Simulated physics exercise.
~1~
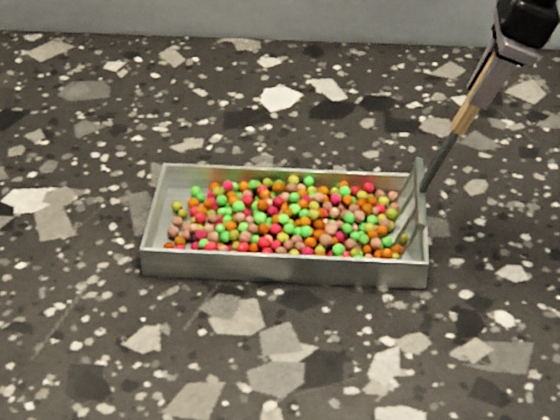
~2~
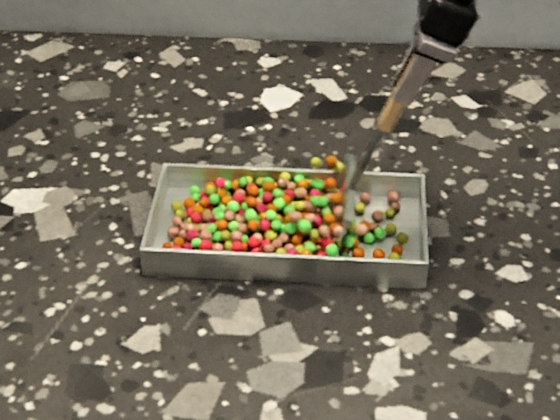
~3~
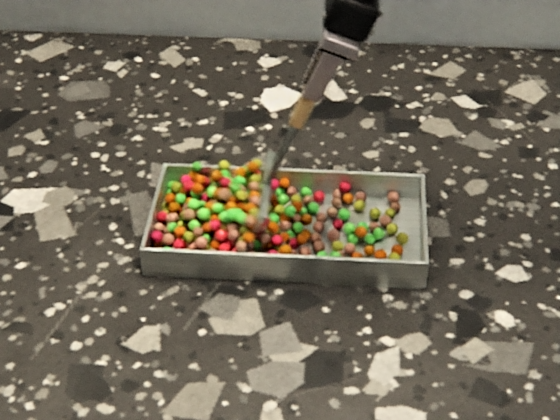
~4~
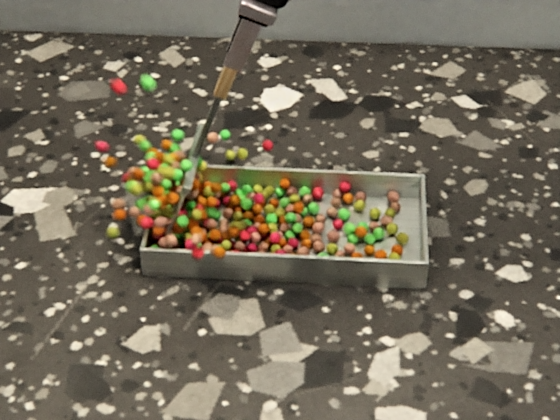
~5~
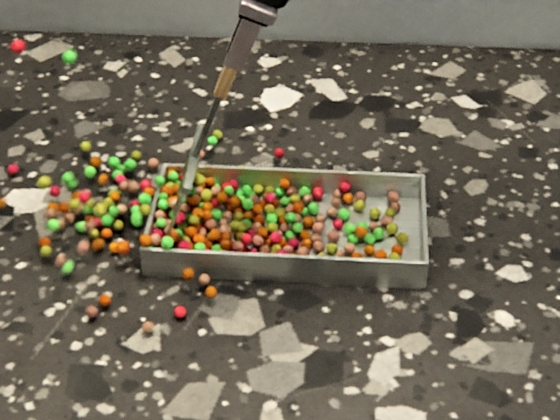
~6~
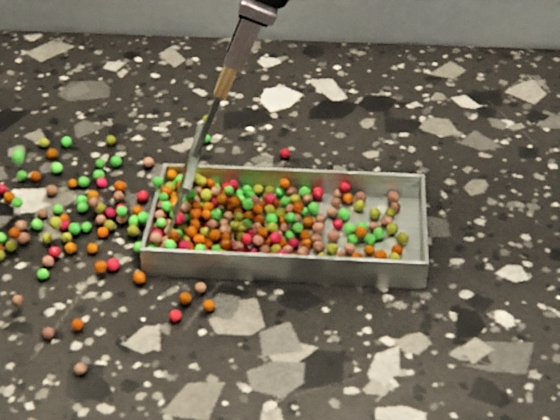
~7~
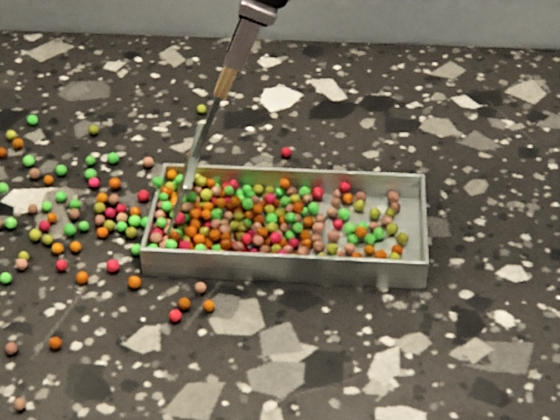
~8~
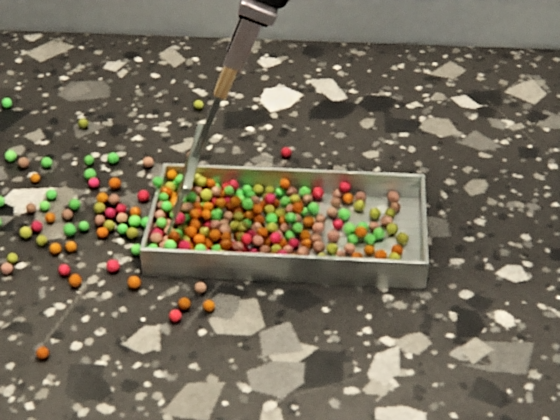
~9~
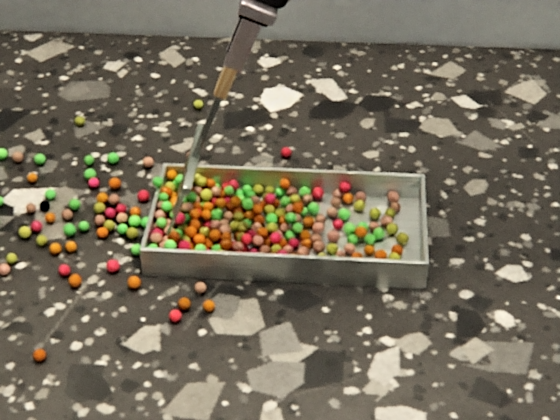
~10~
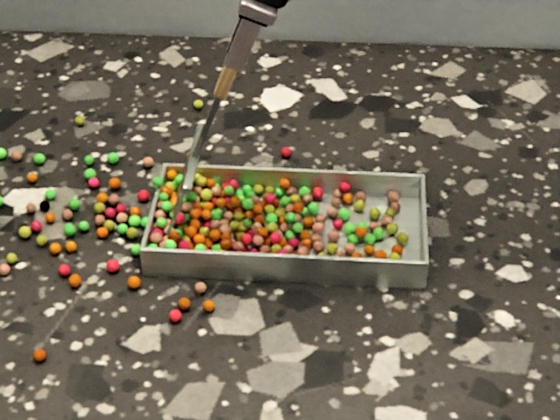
On a dark speckled table top stands a shallow metal trough filled with small round sweets in green, orange, pink and red. A robot holds a comb-like tool in the sweets at the right end and sweeps it left through them, leaving a thinner layer behind. As the tool reaches the left end, sweets pile up and burst over the rim into the air. The tool stops there while the spilled sweets scatter and roll across the table, mostly to the left. They come to rest, with many still in the unmoved trough.
